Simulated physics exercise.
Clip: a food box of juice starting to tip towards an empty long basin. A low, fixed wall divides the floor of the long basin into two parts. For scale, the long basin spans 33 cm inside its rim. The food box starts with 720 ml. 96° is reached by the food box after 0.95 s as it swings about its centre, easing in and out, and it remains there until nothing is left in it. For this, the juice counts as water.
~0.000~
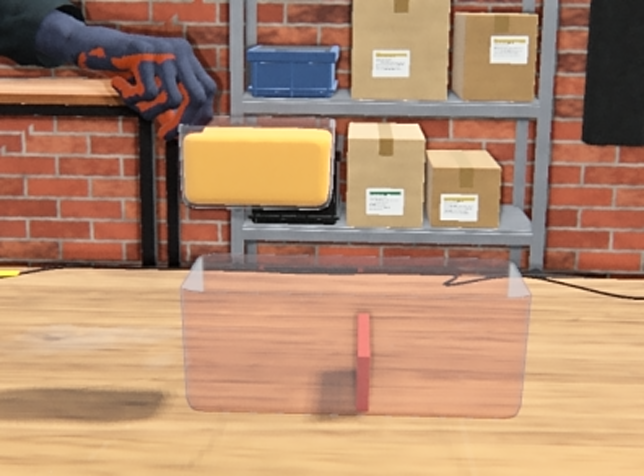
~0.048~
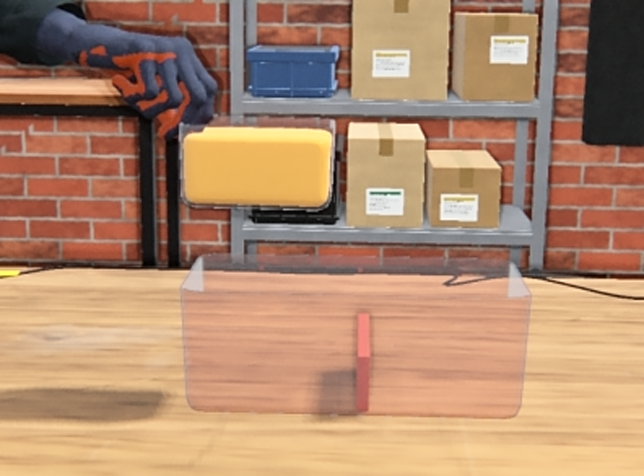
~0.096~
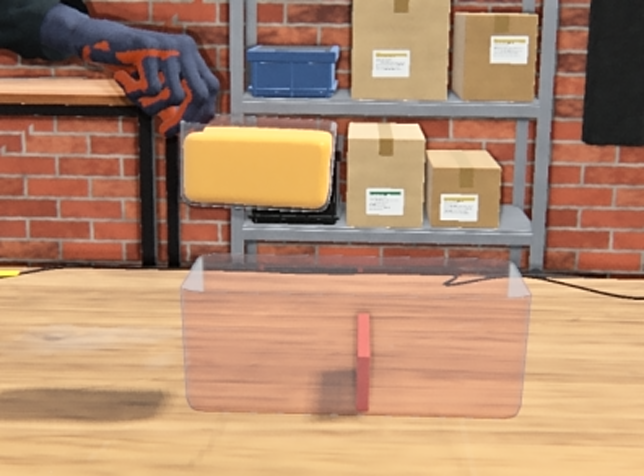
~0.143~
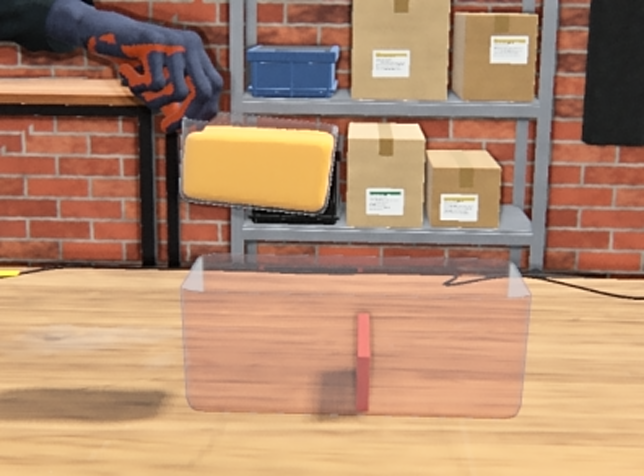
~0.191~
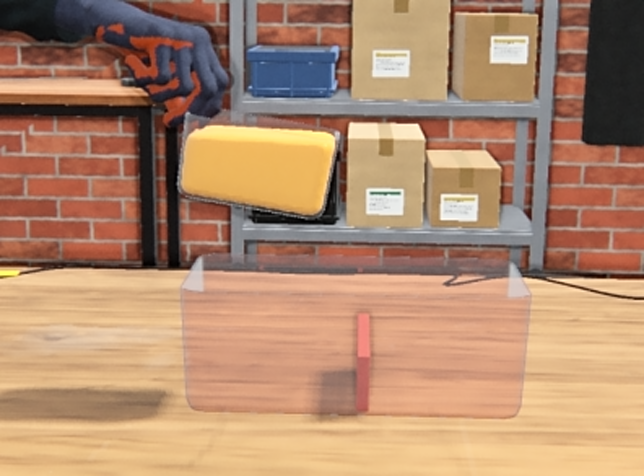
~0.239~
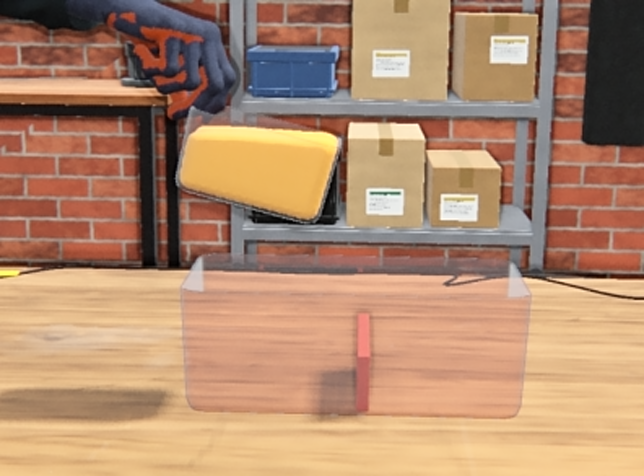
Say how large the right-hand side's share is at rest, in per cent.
Its share is roughly 76 per cent.
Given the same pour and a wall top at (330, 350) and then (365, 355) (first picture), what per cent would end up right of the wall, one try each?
Respectively close to 90 and 70 %.
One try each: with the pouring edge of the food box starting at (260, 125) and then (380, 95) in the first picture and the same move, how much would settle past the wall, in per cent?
Near 0 in a hundred on the first go and near 95 in a hundred on the second.
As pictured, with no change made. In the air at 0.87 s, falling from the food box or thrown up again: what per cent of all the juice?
5 per cent or so.
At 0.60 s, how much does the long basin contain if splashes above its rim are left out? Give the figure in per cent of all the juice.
Roughly 20 percent.
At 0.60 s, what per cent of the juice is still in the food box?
50 %.
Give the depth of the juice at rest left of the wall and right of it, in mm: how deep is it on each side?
Once settled, the left stands around 8 mm and the right around 26 mm.
By 0.60 s the tilt is 68° and 49 per cent is still to pour, 1 is left of the wall and 19 right of it.
By 0.87 s the tilt is 94° and 12 per cent is still to pour, 8 is left of the wall and 75 right of it.
By 1.15 s the tilt is 96° and 3 per cent is still to pour, 19 is left of the wall and 76 right of it.
By 1.45 s the tilt is 96° and 0 per cent is still to pour, 22 is left of the wall and 76 right of it.
At rest 23 per cent lies left of the wall, 76 right of it and 1 outside.
